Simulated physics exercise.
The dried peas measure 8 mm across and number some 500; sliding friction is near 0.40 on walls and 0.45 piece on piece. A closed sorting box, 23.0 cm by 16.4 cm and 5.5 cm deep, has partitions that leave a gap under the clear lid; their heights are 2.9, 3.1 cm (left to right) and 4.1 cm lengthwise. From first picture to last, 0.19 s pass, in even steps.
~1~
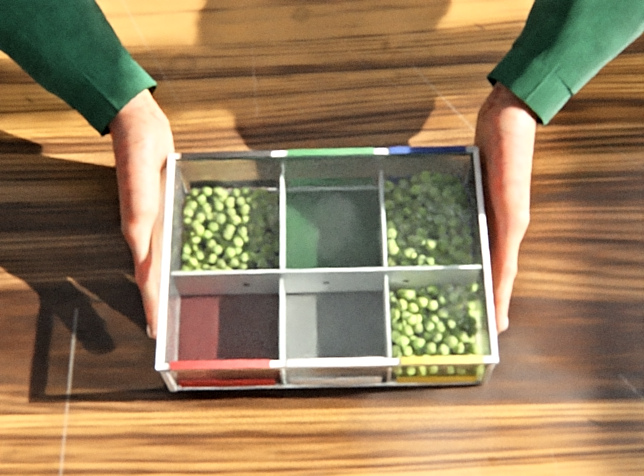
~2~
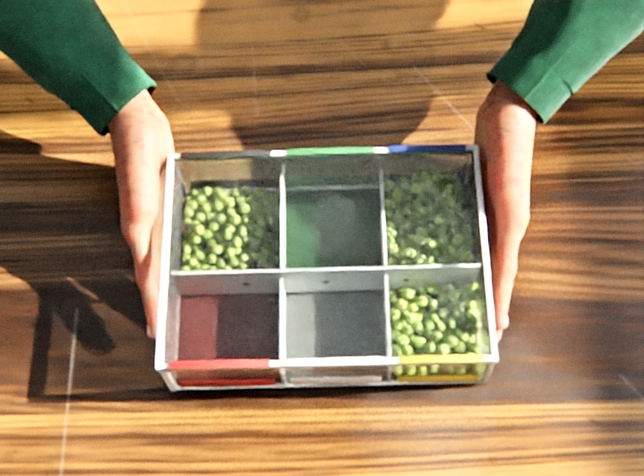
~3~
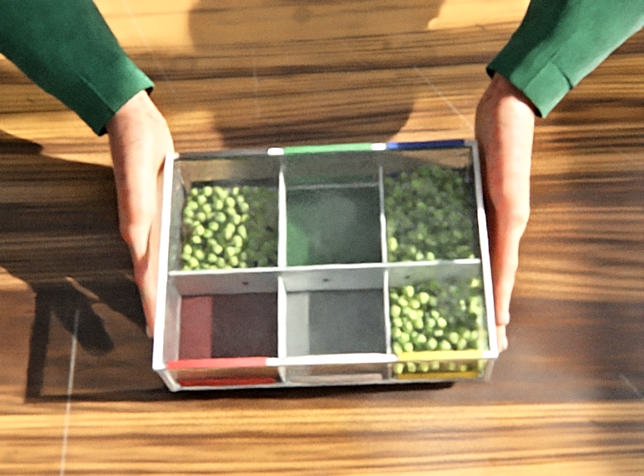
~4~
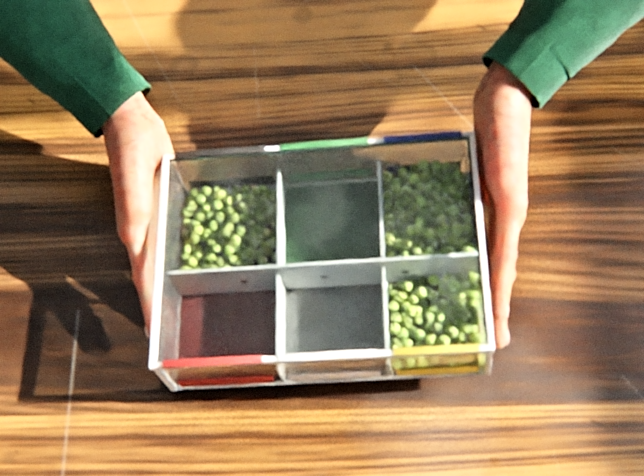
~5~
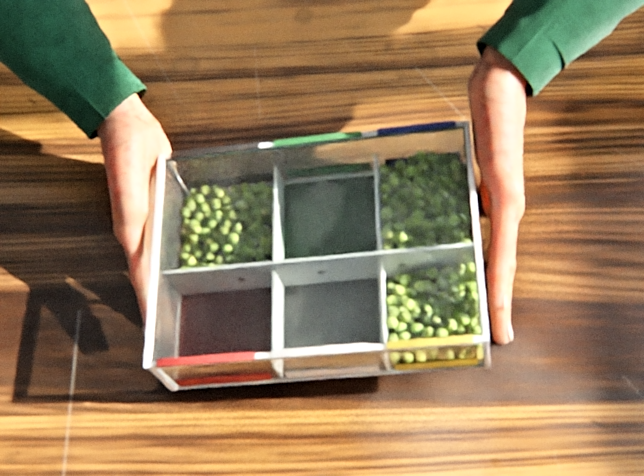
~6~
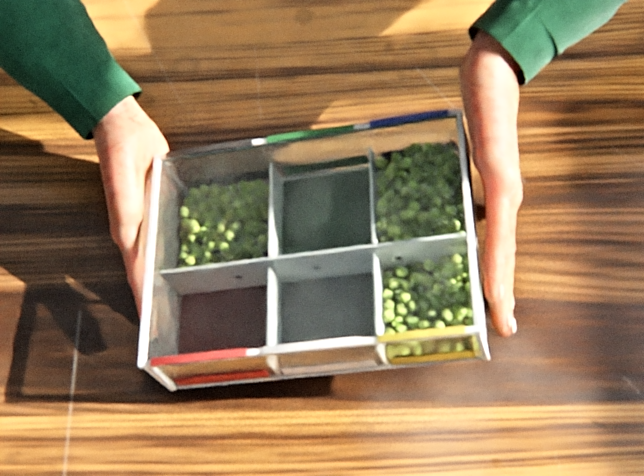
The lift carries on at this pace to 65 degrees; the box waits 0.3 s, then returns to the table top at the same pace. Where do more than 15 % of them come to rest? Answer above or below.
Red compartment: Below; blue compartment: Above; green compartment: Below; yellow compartment: Above; white compartment: Below; black compartment: Above.
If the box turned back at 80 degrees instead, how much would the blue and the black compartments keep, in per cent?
Then: Blue 20, black 55.
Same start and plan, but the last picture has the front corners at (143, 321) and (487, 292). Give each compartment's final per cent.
Red 0, blue 40, green 5, yellow 20, white 0, black 30.
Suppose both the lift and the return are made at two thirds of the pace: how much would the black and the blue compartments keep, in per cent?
Then: Black 35; blue 35.
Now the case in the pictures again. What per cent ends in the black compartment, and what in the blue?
Black 40, blue 30.
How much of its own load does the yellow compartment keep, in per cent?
Roughly 90 per cent.
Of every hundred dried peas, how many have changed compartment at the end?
Roughly 20 per cent.
Then, 0.73 s after the last picture, tilt 65 degrees; blue 35 %, green 5 %, yellow 20 %, black 35 %.
Then, 1.21 s after the last picture, tilt 35 degrees; blue 30 %, green 5 %, yellow 20 %, black 40 %.
Then, 1.76 s after the last picture, tilt 0 degrees; blue 30 %, green 5 %, yellow 20 %, black 40 %.
In the end, red 0 %, blue 30 %, green 5 %, yellow 20 %, white 0 %, black 40 %.
